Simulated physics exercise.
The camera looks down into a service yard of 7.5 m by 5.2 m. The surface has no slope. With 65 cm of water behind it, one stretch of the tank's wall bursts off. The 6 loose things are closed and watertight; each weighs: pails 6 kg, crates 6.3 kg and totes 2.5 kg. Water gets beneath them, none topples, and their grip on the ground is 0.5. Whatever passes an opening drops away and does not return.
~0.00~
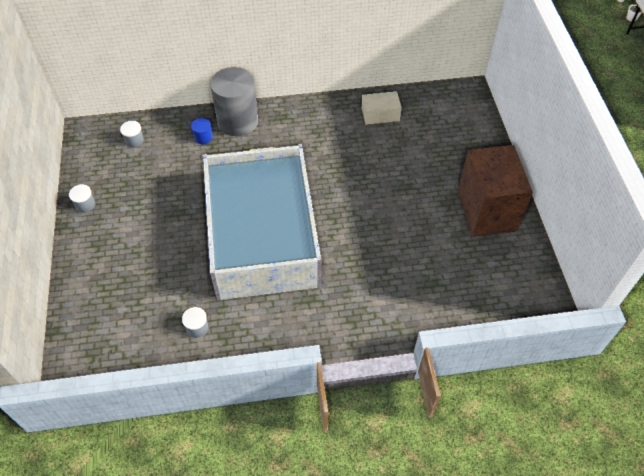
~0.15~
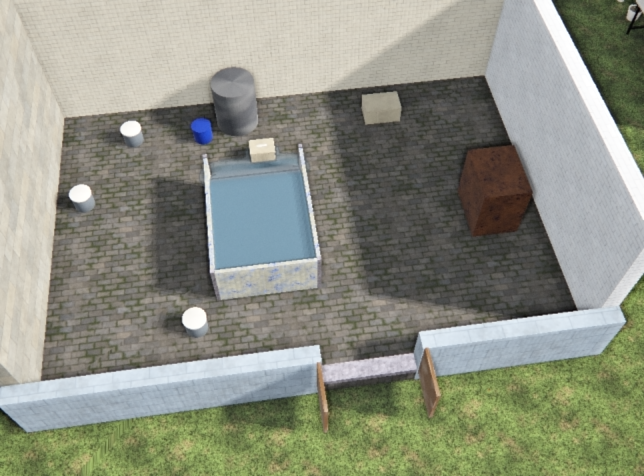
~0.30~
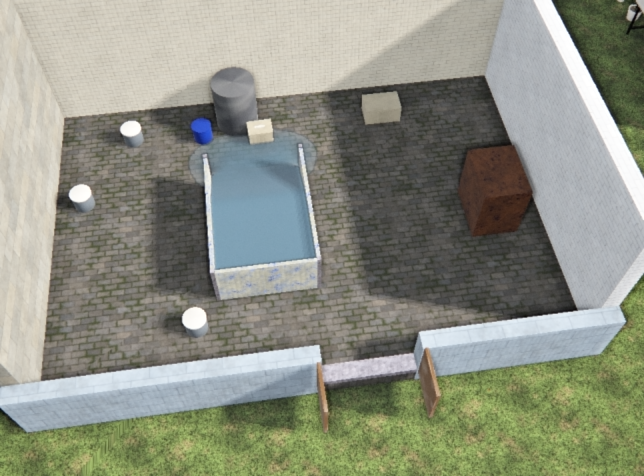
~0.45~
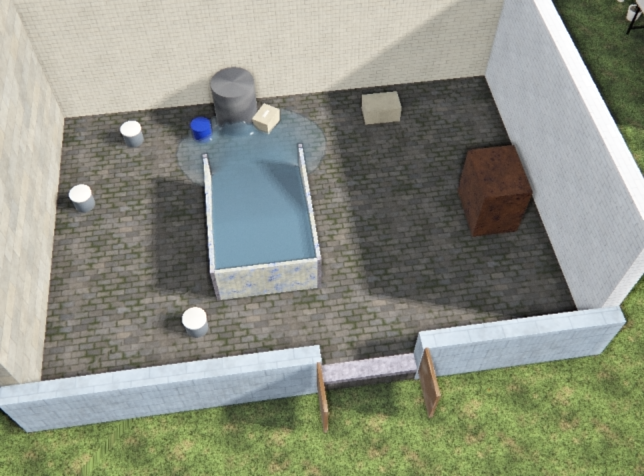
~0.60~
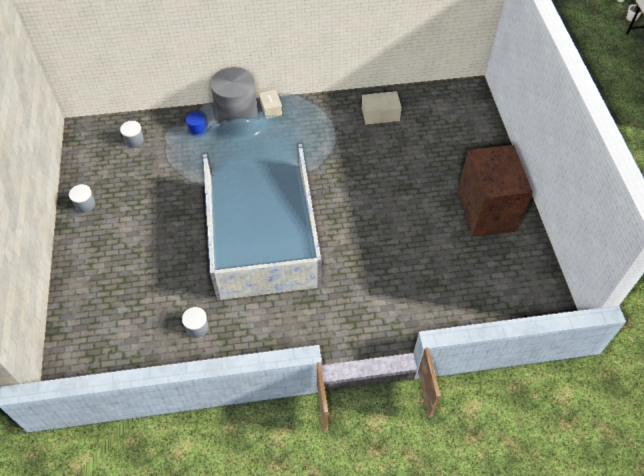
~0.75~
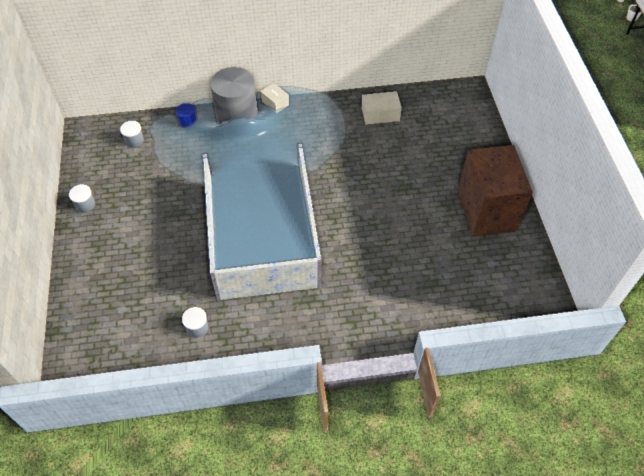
Water spreading across a walled yard from a tank's open far end, a pale block shifting, then a blue pail sliding left.
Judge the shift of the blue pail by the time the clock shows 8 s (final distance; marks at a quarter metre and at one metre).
The blue pail travels far.
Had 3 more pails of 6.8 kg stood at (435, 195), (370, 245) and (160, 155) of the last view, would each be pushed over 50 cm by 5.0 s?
In turn: Under, under, over.
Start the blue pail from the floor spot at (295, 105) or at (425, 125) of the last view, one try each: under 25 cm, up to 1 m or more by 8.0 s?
In turn: It travels far; it travels far.
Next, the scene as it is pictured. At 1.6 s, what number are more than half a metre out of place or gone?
2 of them.
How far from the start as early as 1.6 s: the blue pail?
Roughly 150 cm by then.
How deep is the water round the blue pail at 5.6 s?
Roughly 13 cm.
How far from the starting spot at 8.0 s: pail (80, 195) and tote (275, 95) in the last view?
In that order: 200 cm, 450 cm.
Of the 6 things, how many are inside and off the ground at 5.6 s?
2 of them.
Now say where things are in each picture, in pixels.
The first picture shows the blue pail at (201, 125), on the bottom; 2.9 m2 under water; 0 of 6 have shifted.
The second picture shows the blue pail at (201, 125), on the bottom; 3.7 m2 under water; 1 of 6 have shifted.
The third picture shows the blue pail at (201, 125), on the bottom; 4.8 m2 under water; 1 of 6 have shifted.
The fourth picture shows the blue pail at (200, 124), on the bottom; 5.6 m2 under water; 1 of 6 have shifted.
The fifth picture shows the blue pail at (196, 119), on the bottom, 18 cm from its start; water covers 6.7 m2; 2 of 6 have shifted.
The sixth picture shows the blue pail at (186, 110), on the bottom, 45 cm from its start; 7.6 m2 under water; 2 of 6 have shifted.
After 1.6 s the blue pail is near (103, 112), 1.7 m from its start, afloat; 0 of 6 are out; 2 afloat.
After 3.6 s the blue pail is near (74, 298), 3.5 m from its start, aground; 0 of 6 are out; 1 afloat.
After 5.6 s the blue pail is near (118, 365), 4.3 m from its start, afloat; 0 of 6 are out; 2 afloat.
After 8.0 s the blue pail is near (262, 344), 4.1 m from its start, aground; 0 of 6 are out; 2 afloat.
